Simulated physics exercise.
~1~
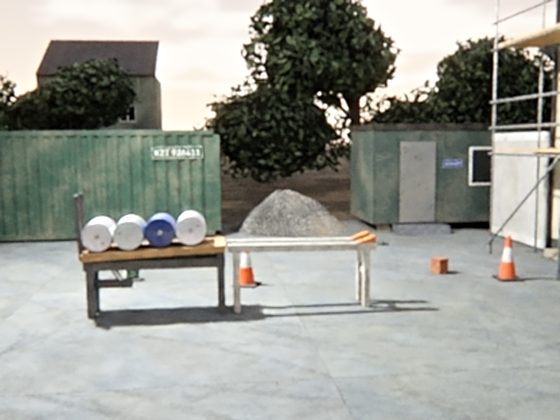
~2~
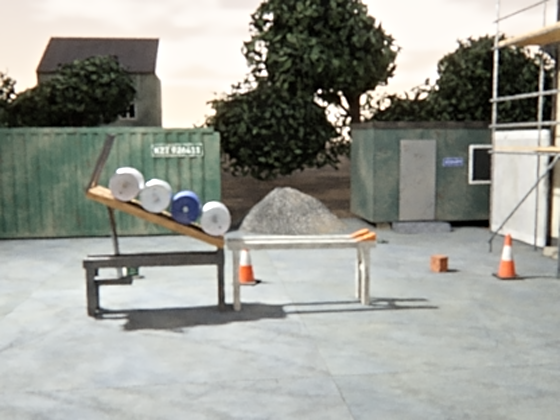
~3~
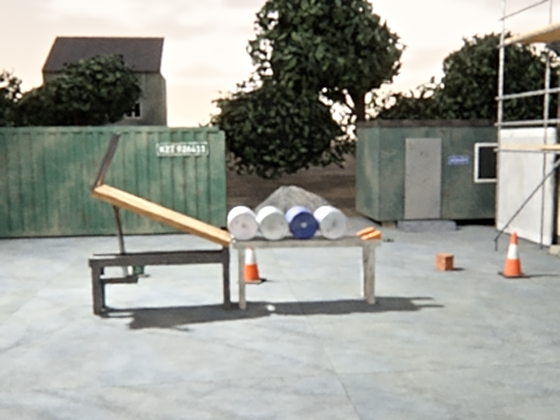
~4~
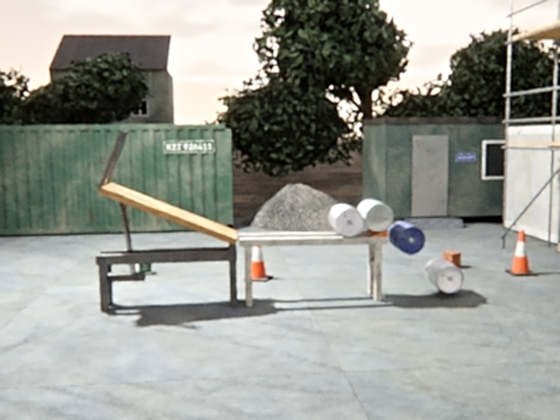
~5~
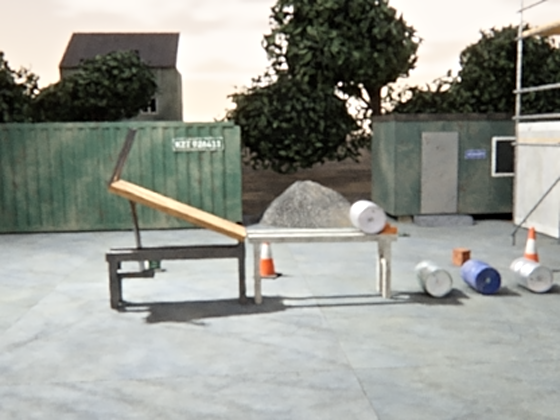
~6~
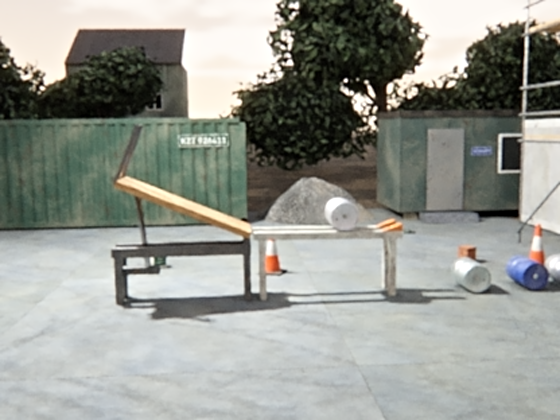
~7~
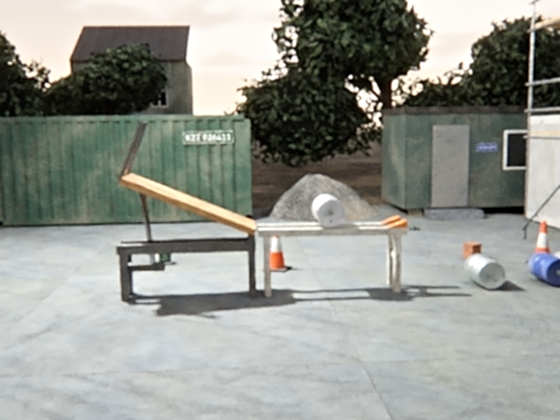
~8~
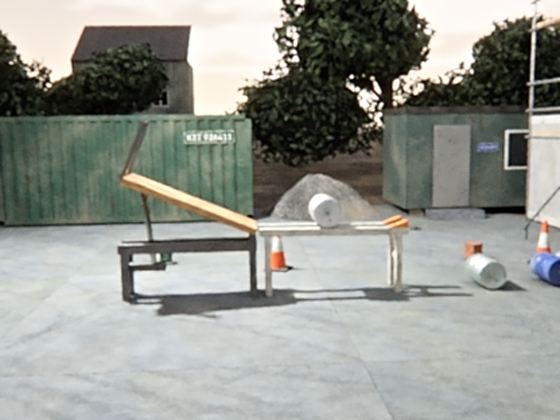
At first, four kegs, one blue and the rest pale, lie side by side on a level deck at the left of a yard, beside a pale rack. The deck's left end rises on a ram, and the kegs roll down the slope to the right. They cross onto the rack in a row, leaving the tilted deck empty. The leading pale keg drops off the far end, and the blue one and another pale keg follow it to the ground. The last keg rolls back a little and rests on the rack, while the blue one lies on the ground at the right.
